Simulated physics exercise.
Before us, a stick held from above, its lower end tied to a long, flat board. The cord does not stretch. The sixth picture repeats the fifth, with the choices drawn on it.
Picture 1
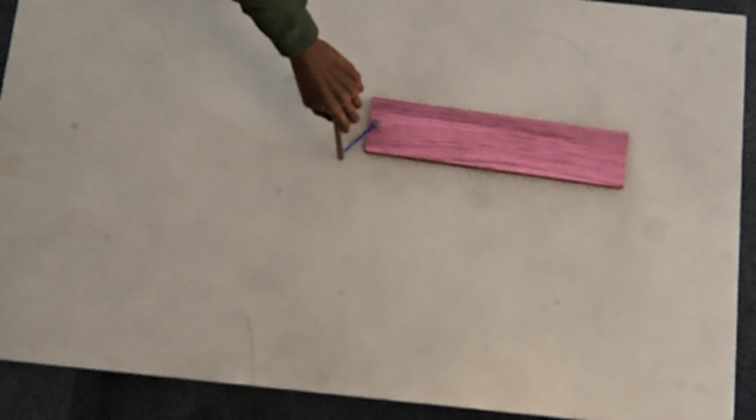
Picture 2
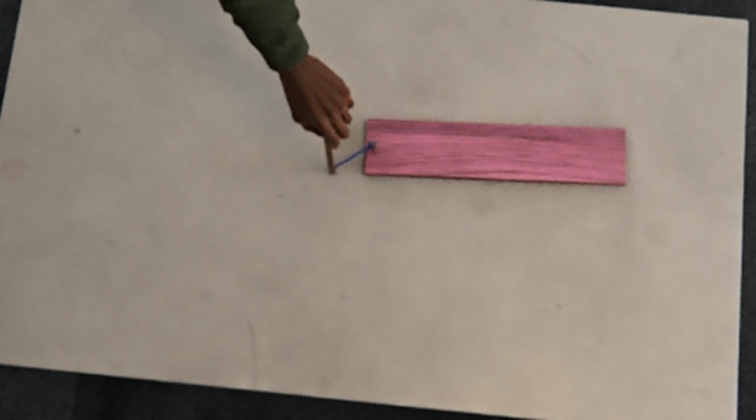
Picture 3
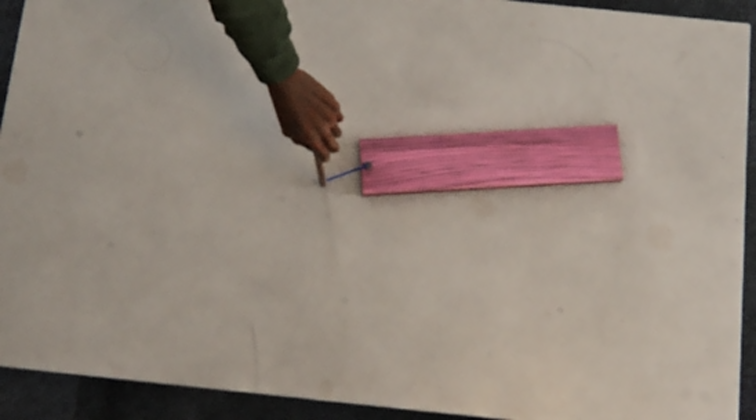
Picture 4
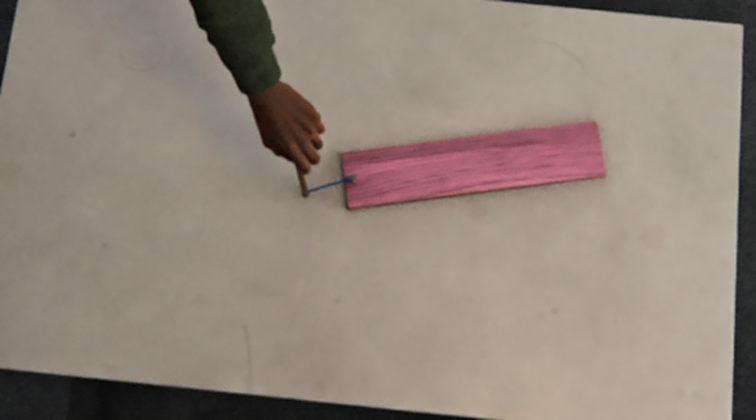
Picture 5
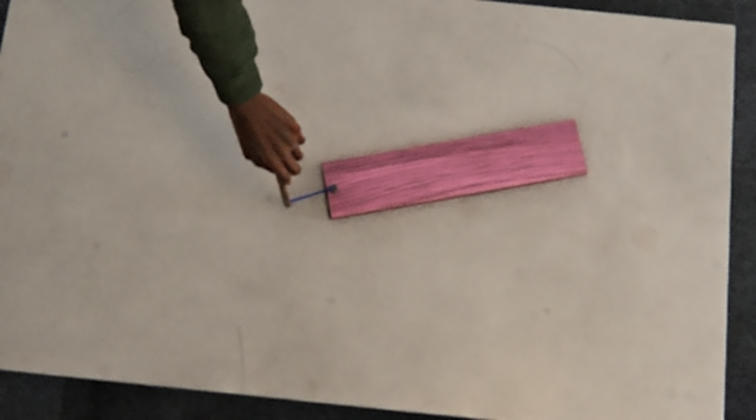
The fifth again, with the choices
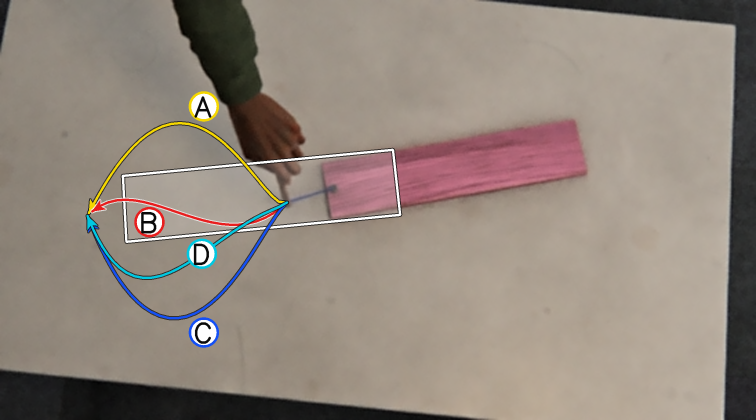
The video shows a hand holding a stick tied by a short blue cord to a long pink board on a pale surface, moving downward and then left, as the board's near end follows and the board turns slightly.
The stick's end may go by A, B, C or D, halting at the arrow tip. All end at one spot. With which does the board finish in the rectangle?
Choose path B.
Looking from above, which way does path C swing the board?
Clockwise.
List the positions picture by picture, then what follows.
Pink board (497, 141), in the first picture.
Pink board (496, 151), in the second picture.
Pink board (491, 159), in the third picture.
Pink board (473, 164), in the fourth picture.
Pink board (455, 168), in the fifth picture.
On the copy, A from (287, 202) via (180, 123) to (89, 213); B from (287, 202) via (186, 215) to (92, 211); C from (287, 202) via (187, 317) to (88, 218); D from (287, 202) via (178, 269) to (88, 216); the outline at (261, 195).
On B. First, foot of the stick (218, 224), middle of the board (387, 186).
Then, foot of the stick (147, 203), middle of the board (320, 191).
Finally, foot of the stick (88, 216), middle of the board (261, 196); it lies in the outline.
By contrast, A leaves its middle at (255, 167); C leaves its middle at (259, 234); D leaves its middle at (260, 219).
